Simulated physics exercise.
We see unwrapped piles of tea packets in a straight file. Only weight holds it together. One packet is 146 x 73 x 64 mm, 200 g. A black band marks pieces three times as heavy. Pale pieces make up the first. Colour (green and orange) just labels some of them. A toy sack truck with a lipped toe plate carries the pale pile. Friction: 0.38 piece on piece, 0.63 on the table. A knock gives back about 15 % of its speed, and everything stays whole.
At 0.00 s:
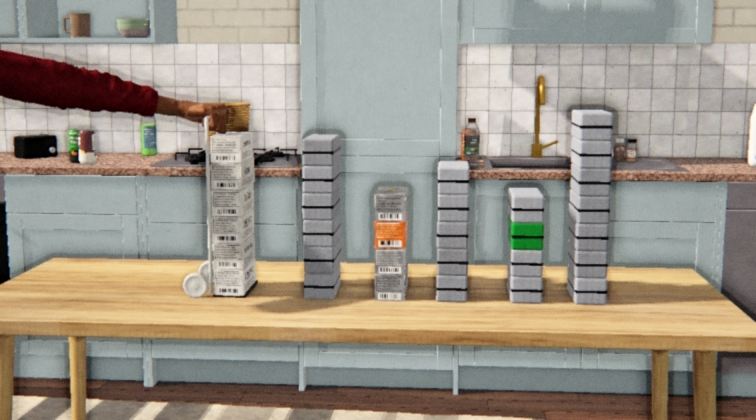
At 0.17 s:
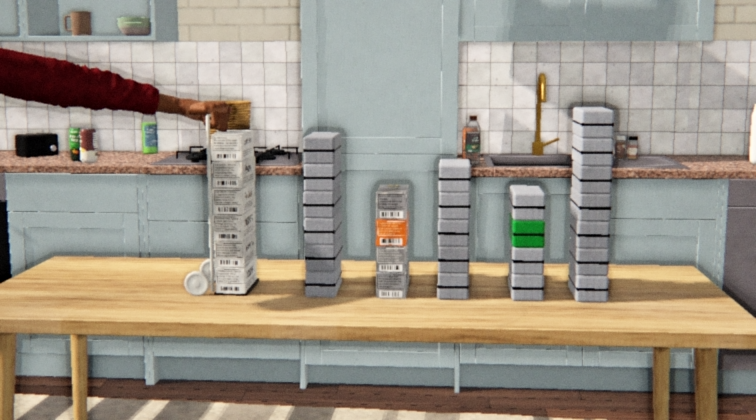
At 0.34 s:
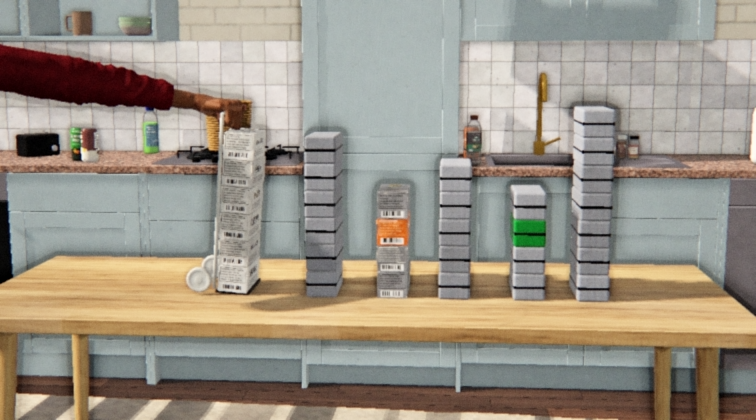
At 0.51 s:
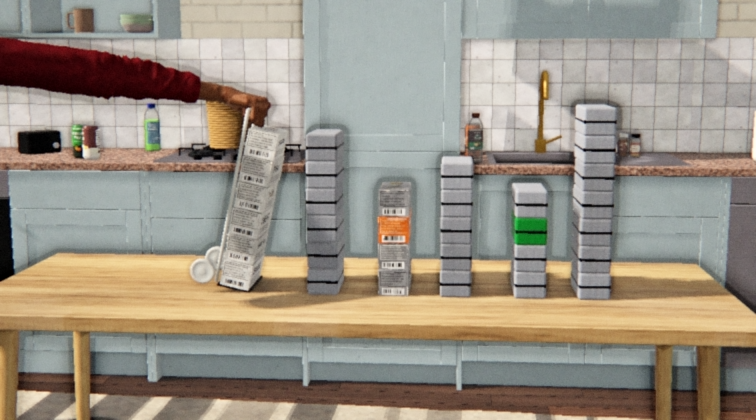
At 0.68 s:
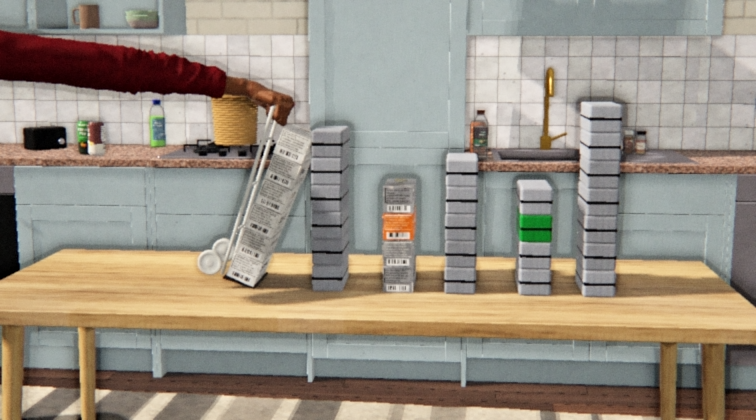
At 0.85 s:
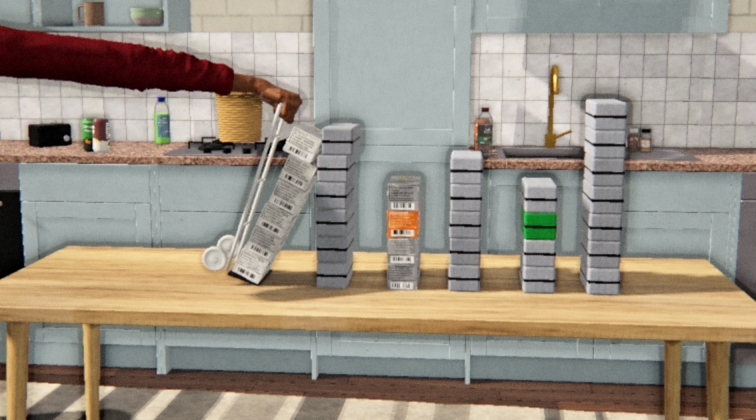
In a kitchen, a hand tilts a small hand truck and its pale stack rightward.
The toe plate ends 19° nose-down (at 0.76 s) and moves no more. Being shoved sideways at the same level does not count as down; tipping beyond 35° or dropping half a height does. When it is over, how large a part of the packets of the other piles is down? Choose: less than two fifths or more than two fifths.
It comes to under two fifths.
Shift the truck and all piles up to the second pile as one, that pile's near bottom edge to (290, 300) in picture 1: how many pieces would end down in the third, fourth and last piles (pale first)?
Then third 0, fourth 0, last 0.
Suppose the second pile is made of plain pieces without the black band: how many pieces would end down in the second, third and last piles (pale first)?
In that case second 6, third 4, last 7.
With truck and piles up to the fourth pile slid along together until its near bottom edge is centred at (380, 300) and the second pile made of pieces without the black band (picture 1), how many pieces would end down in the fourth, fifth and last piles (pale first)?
Then fourth 5, fifth 0, last 0.
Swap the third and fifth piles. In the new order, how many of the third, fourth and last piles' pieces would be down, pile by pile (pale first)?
Then third 0, fourth 0, last 0.
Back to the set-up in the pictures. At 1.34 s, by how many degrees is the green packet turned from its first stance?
Roughly 0°.
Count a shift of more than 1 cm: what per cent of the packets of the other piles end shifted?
5 per cent.
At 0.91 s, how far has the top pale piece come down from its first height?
Some 2 cm lower.
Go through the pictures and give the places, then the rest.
In the first frame (we follow the side turned to the camera), truck frame (208, 154) 0° forward; orange packet (390, 235); green packet (528, 237); no other piece has moved.
In the second frame, truck frame (209, 152) 0° forward; orange packet (391, 233).
In the third frame, truck frame (221, 149) 4° forward, top of the pale pile leaning 4°; orange packet (392, 233); no other piece has moved.
In the fourth frame, truck frame (242, 145) 12° forward, top of the pale pile leaning 12°; orange packet (394, 230); no other piece has moved.
In the fifth frame, truck frame (262, 142) 18° forward, top of the pale pile leaning 22°; orange packet (398, 227); no other piece has moved.
In the sixth frame, truck frame (269, 139) 19° forward, top of the pale pile leaning 26°; orange packet (403, 225); green packet (541, 227); one has shifted.
Around 0.91 s, 0 of the pale pile down; none of the 26 other packets down, 1 disturbed.
Finally (1.8 s), 0 of the pale pile down; none of the 26 other packets down, 1 disturbed; green packet unmoved; orange packet unmoved. That is 0 per cent. Seen by the last camera, middles, green packet near (538, 221), orange packet near (405, 219).
